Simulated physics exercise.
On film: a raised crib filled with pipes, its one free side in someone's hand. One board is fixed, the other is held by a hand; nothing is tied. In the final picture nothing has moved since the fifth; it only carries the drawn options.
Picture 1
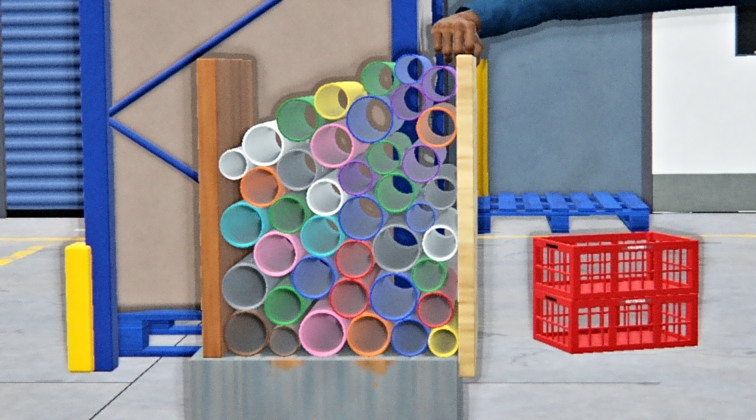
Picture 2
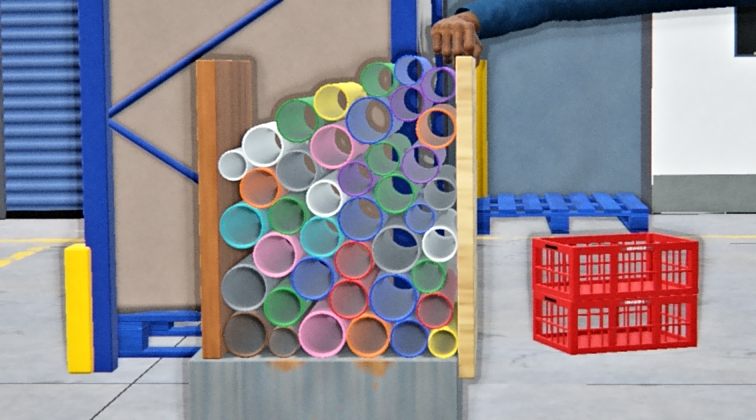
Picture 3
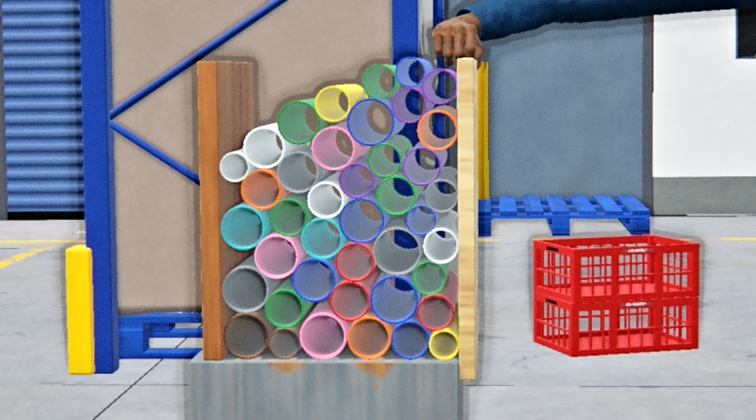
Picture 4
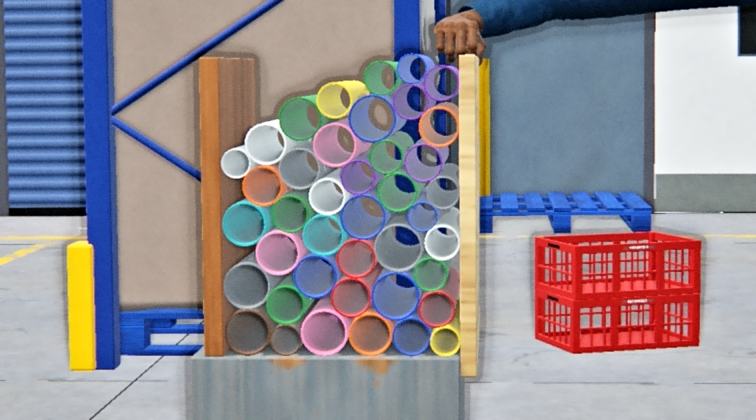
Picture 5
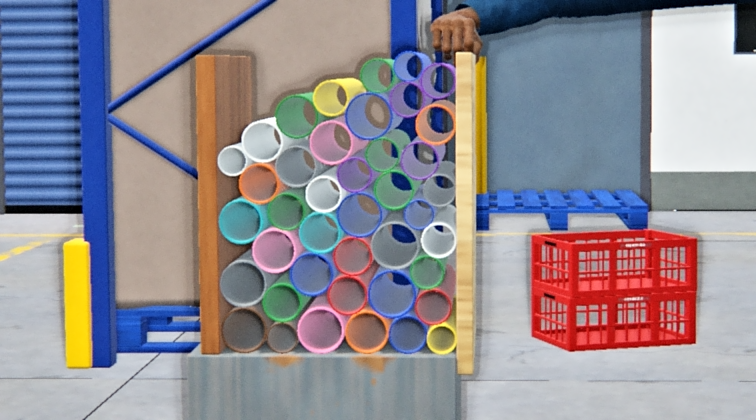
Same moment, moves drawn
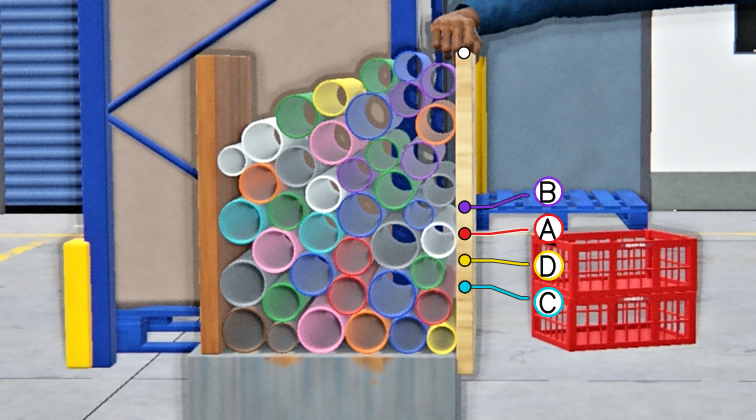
In a warehouse-like space seen straight on, a raised grey block stands on a pale floor before blue framing and a shutter. It carries a crib of open-ended pipes in white, green, pink, blue, orange, turquoise and grey, between a brown board at left and a paler one at right, with red crates beyond. A hand rests atop the right board, and nothing visibly shifts except a very slight wobble of the view.
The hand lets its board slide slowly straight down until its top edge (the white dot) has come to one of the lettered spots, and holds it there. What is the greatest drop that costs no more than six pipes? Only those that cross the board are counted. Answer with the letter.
Stop at B.
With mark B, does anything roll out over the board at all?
Yes.
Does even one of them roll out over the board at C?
Yes.
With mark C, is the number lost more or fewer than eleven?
At C, more than eleven.
On the copy, A at (465, 234); B at (464, 207); C at (465, 287); D at (465, 260); the white dot at (464, 53).
On B. First, top of the board (456, 120).
Then, top of the board (457, 197).
Finally, top of the board (457, 206), four out over the board.
By contrast, A more than six out over the board; C more than six out over the board; D more than six out over the board.
